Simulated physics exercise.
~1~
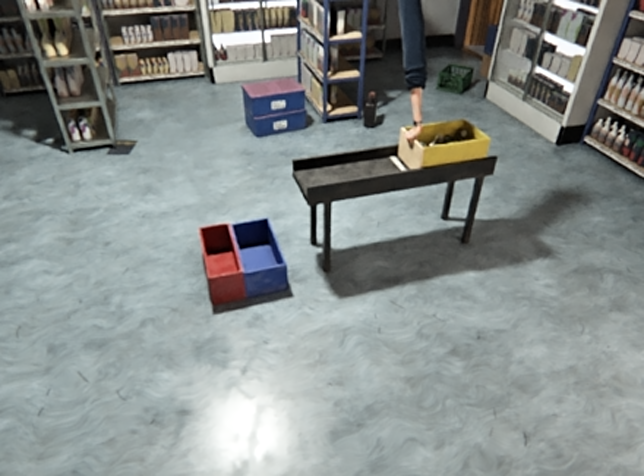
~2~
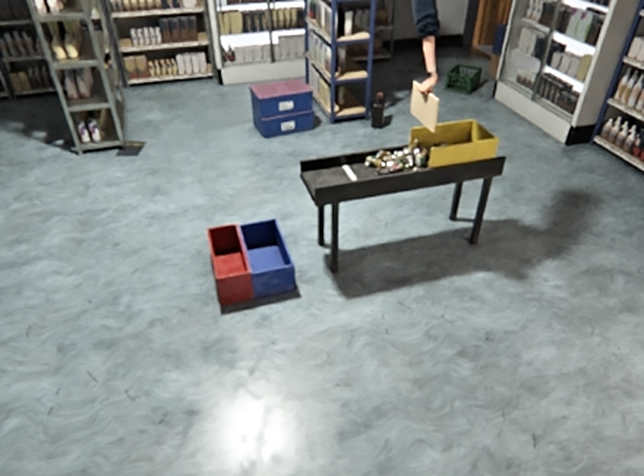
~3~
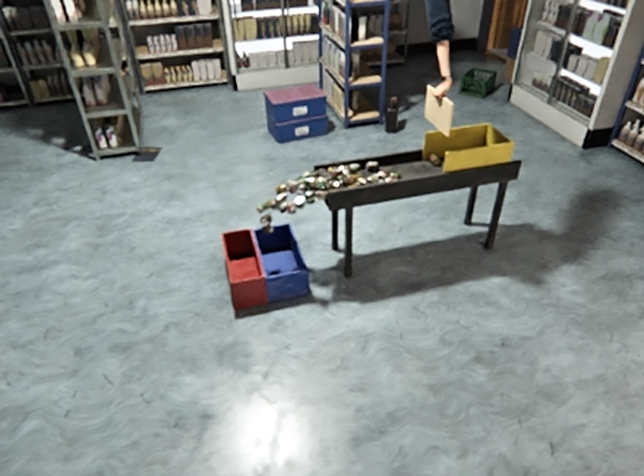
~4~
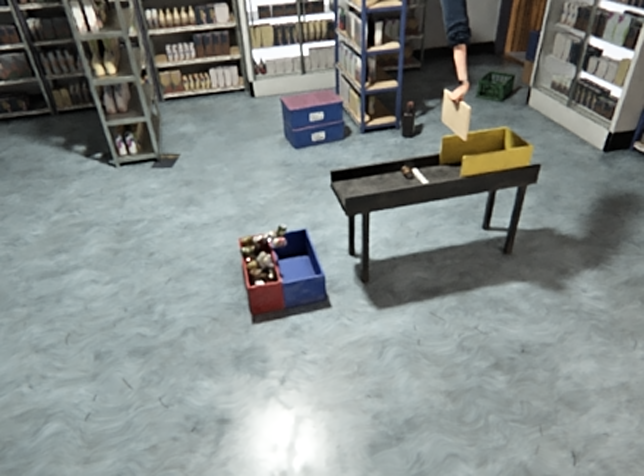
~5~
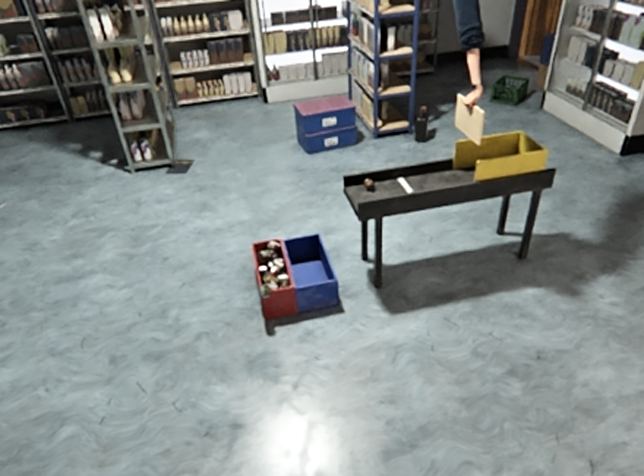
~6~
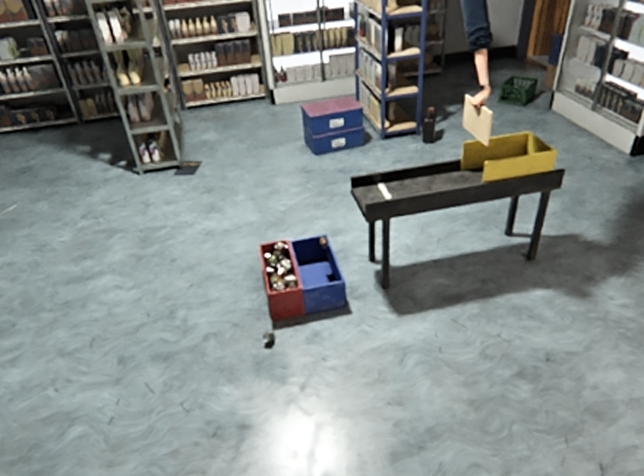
Small cans spilling left off a conveyor as a hand lifts a gate, nearly all filling the red bin, one landing beyond.
